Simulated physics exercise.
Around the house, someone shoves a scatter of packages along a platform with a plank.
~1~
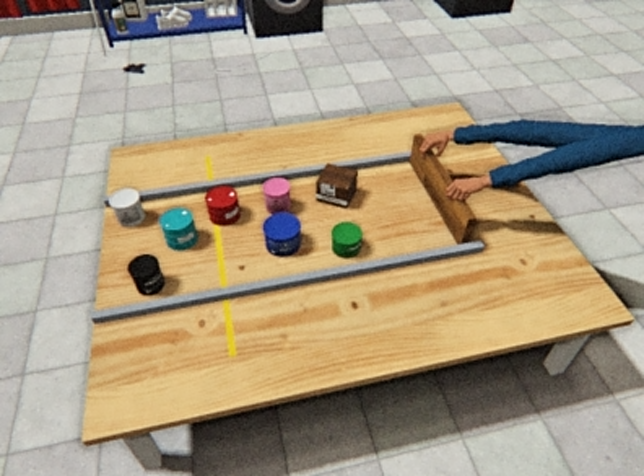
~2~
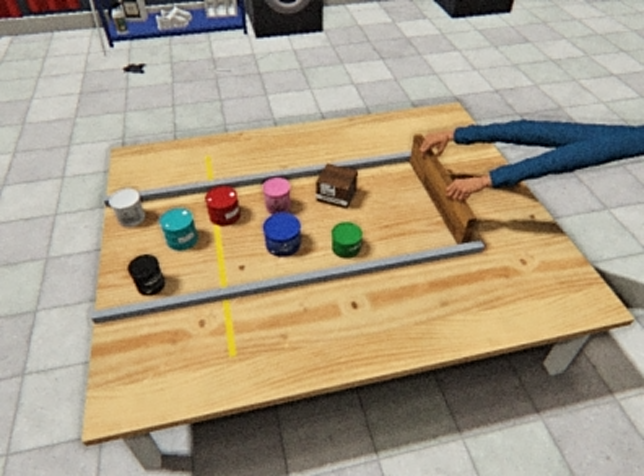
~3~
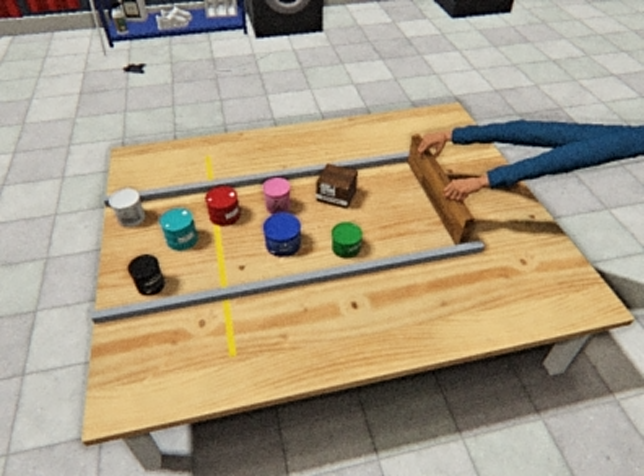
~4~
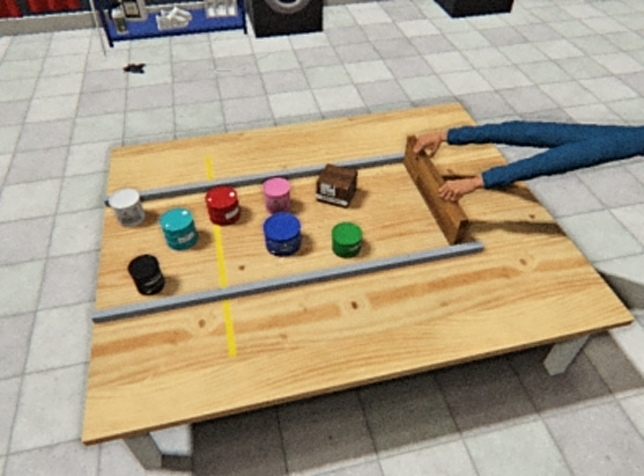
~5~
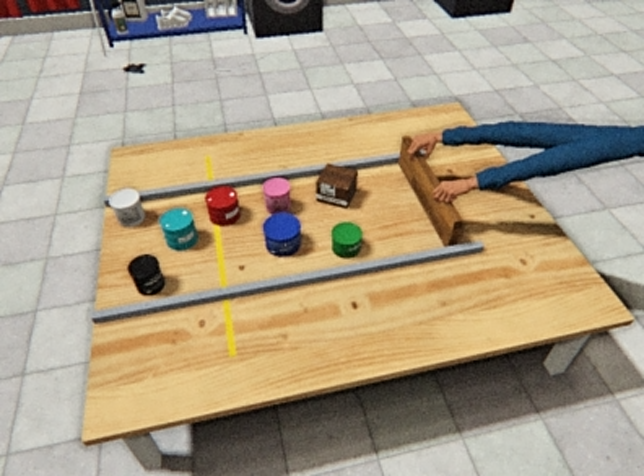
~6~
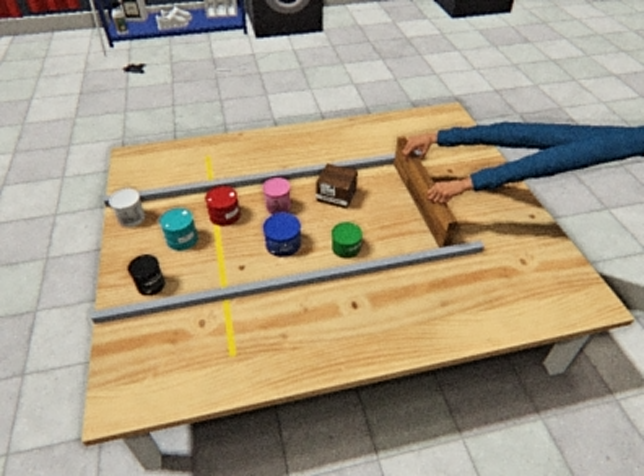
A pale wooden table stands on a grey tiled floor, seen from above at an angle by a still camera. Between two grey rails sit white, black, turquoise, red, pink, blue and green containers and a brown box, with yellow tape crossing at left. From the right, two blue-sleeved arms slide a wooden plank slightly left, while the containers and box stay put.
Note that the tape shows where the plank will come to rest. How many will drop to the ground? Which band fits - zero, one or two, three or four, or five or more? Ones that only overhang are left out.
Fallen: None.
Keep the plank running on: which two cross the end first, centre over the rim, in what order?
Listed earliest first, it's the white pail and then the red canister.
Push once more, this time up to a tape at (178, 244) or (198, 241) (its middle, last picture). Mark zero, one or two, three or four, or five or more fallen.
One to two; 1 or 2.
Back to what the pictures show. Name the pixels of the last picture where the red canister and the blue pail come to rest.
Result: One at about (138, 209), the other at about (199, 241).
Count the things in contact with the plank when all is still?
In total, 3.
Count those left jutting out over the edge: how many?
The count is 1.
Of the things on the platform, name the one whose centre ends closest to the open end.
Answer: The white pail.
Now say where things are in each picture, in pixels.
The first picture shows white pail (128, 208); black pail (147, 275); turquoise canister (179, 229); plank (439, 187); tape (218, 237).
The second picture shows black pail (147, 276); plank (439, 187).
The third picture shows turquoise canister (179, 229); red canister (223, 206).
The fourth picture shows white pail (128, 208); green pail (347, 240).
The fifth picture shows black pail (147, 276); blue pail (282, 235).
The sixth picture shows white pail (128, 208); black pail (147, 276); turquoise canister (179, 229); plank (422, 190); tape (218, 237).
Early on, none off yet; white pail at rest near (128, 208); black pail at rest near (147, 276); turquoise canister at rest near (179, 229).
Finally, the number that fall off is zero.
